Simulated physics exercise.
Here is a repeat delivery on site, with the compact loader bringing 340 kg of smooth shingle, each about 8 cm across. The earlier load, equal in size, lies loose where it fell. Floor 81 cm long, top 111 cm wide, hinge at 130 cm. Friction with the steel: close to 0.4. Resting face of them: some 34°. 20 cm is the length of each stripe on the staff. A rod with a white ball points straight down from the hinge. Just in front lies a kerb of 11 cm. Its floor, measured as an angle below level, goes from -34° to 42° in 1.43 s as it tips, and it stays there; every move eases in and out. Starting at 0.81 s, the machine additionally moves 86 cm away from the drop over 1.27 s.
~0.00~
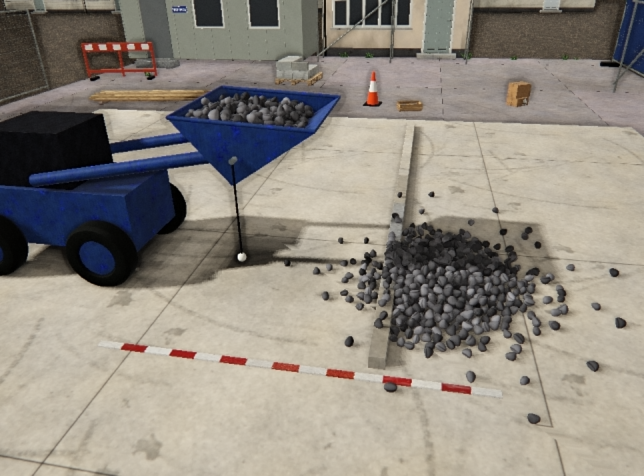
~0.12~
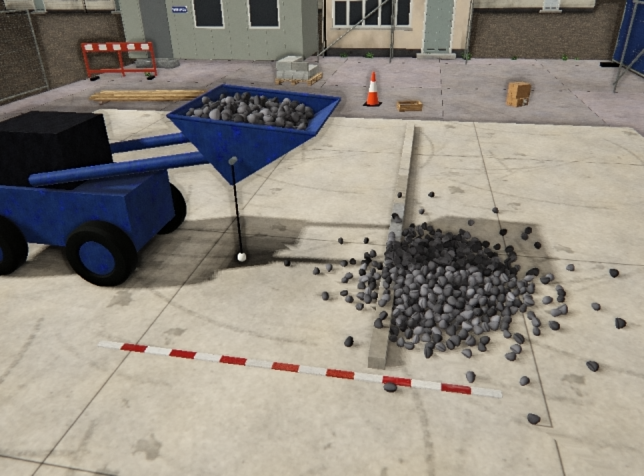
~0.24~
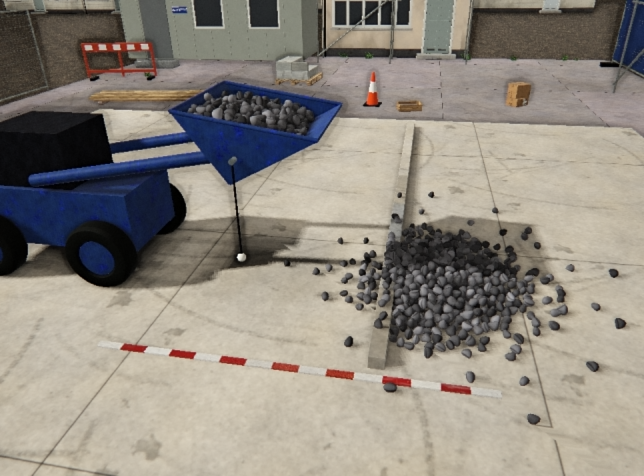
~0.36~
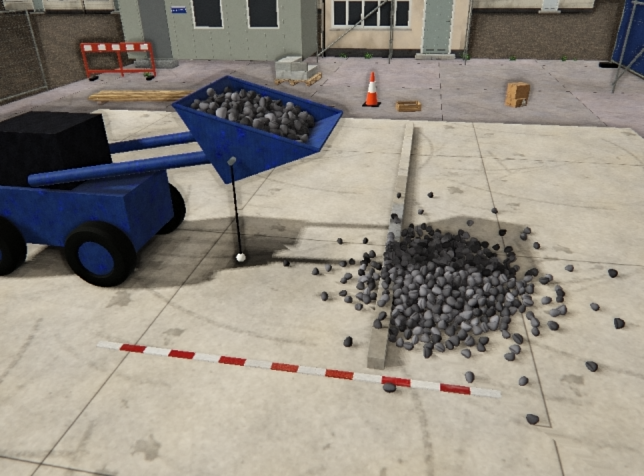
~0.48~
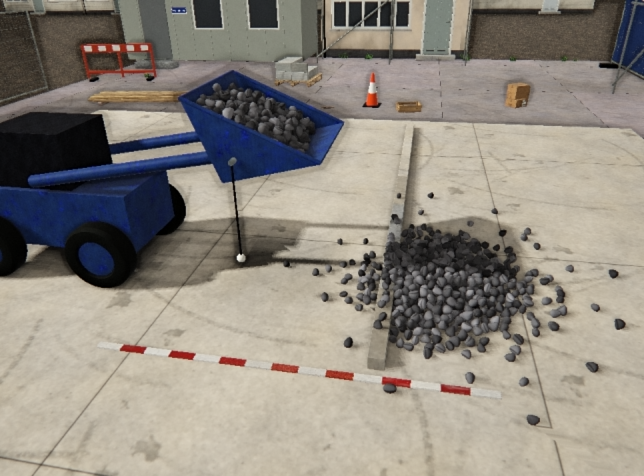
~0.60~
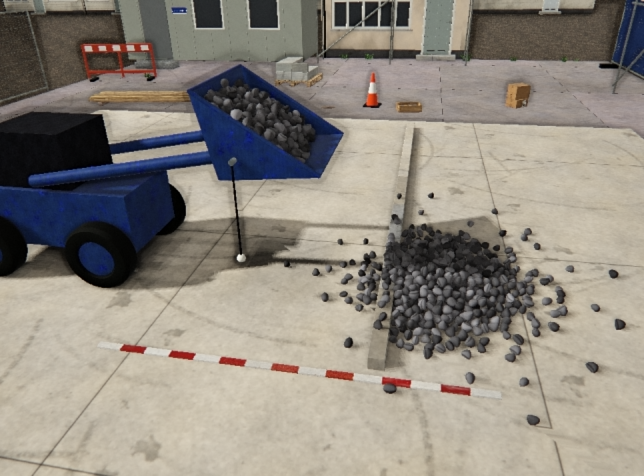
In a paved yard before a grey-green building, seen from a raised, fixed viewpoint, an orange cone and a red-and-white barrier stand at the back. A blue loader at left holds a bucket of grey stones, while a loose stone pile lies across a kerb at right, behind a striped pole. The bucket steadily rotates, its rear rising and front lip lowering, as the stones shift slightly inside.
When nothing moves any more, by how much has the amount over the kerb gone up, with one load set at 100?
It has gone up by about 0 per cent of a load.
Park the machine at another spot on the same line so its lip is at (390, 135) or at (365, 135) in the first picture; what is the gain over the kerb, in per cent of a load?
Case one about 20 %, case two about 5 %.
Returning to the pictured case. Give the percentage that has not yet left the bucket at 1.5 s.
5 %.
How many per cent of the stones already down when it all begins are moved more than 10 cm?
Close to 0 in a hundred of them.
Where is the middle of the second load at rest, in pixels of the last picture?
(316, 269).
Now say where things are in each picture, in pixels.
In the first picture, the bucket is at -34°, its lip at (315, 132); the top of the load is at (247, 101). The earlier load is highest near (419, 265), 18 cm above ground level, 11 % on this side of the kerb, 89 % over the kerb.
In the second picture, the bucket is at -32°, its lip at (316, 134); the top of the load is at (243, 101); the stones move at 0.1 m/s on average.
In the third picture, the bucket is at -28°, its lip at (318, 141); the top of the load is at (238, 100); the stones move at 0.2 m/s on average.
The fourth picture shows lip at (319, 151), floor tilted -22°, highest stones at (235, 97); the stones move at 0.2 m/s on average.
The fifth picture shows lip at (321, 164), floor tilted -14°, highest stones at (238, 94); the stones move at 0.3 m/s on average.
In the sixth picture, the bucket is at -5°, its lip at (320, 177); the top of the load is at (241, 90); the stones move at 0.3 m/s on average.
After 1.1 s the floor is at 30°; in per cent of one load, 90 in the bucket, 21 on this side of the kerb, 89 over the kerb; the foremost stones are at (617, 304).
After 1.5 s the floor is at 42°; in per cent of one load, 6 in the bucket, 105 on this side of the kerb, 89 over the kerb; the foremost stones are at (617, 304).
After 2.5 s the floor is at 42°; in per cent of one load, 0 in the bucket, 111 on this side of the kerb, 89 over the kerb; the foremost stones are at (617, 304).
After 5.1 s the floor is at 42°; in per cent of one load, 0 in the bucket, 111 on this side of the kerb, 89 over the kerb; the foremost stones are at (617, 304). Net gain over the kerb, 0.
